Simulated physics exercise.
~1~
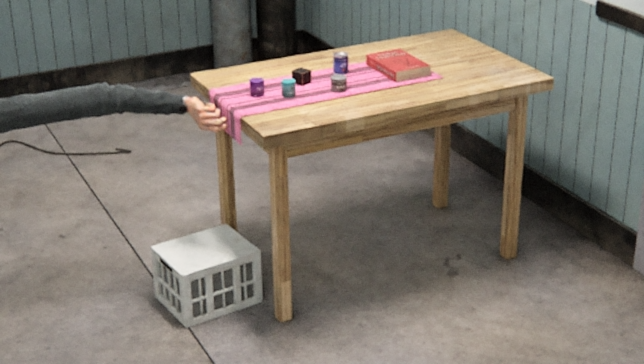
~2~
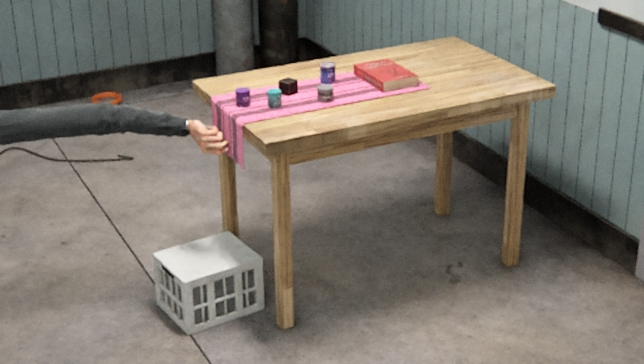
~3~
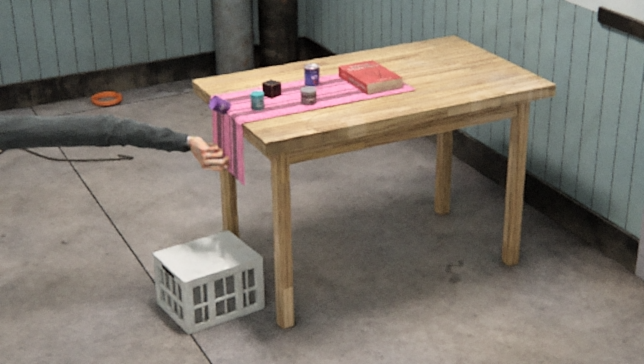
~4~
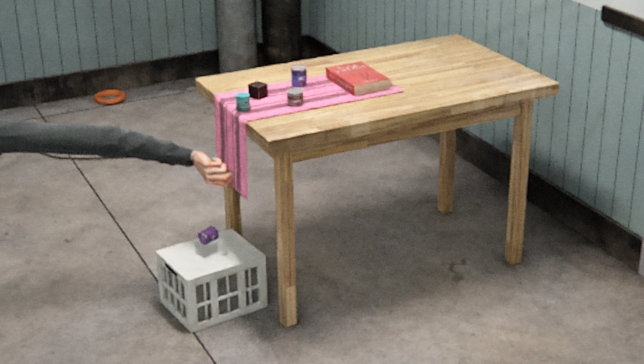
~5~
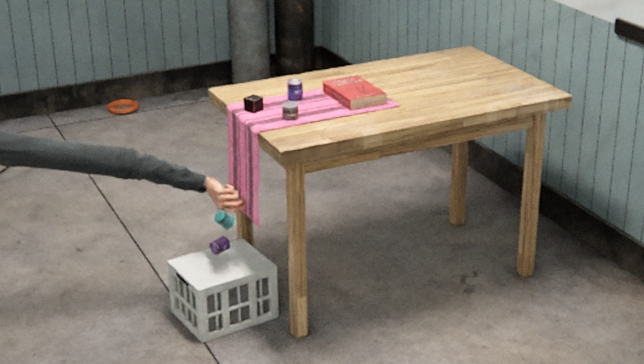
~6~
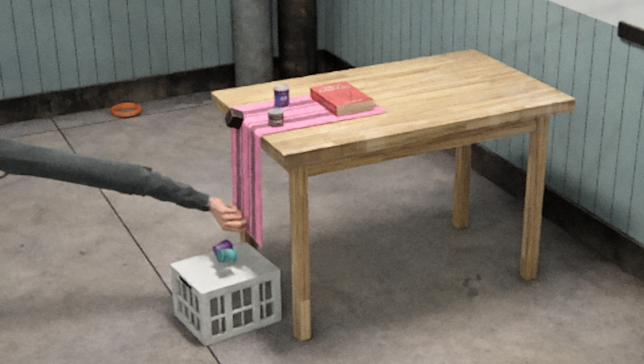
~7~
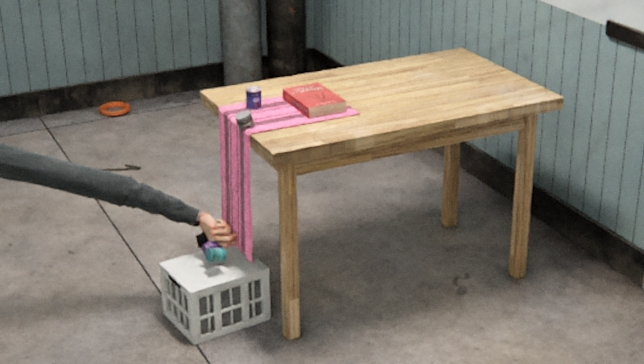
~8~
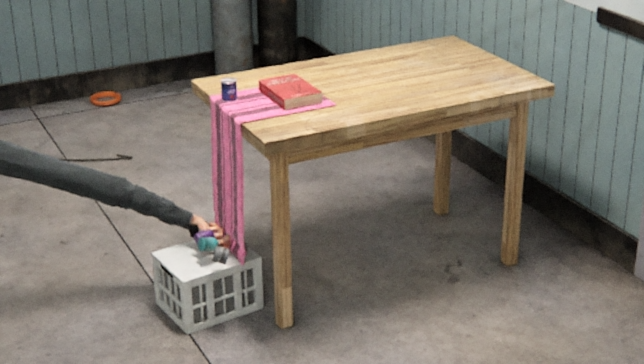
A hand in a dark grey sleeve slowly pulls a pink striped runner off the left end of a wooden table, seen from slightly above in a room with pale blue panelled walls. On the cloth sit small purple, turquoise, grey and black objects, a blue can and a red book, while a white crate stands on the floor below. The purple pot drops first, then the turquoise one, followed by the black cube and the grey pot. The cloth's end finally reaches the crate, with the upright can and the book still on the table.
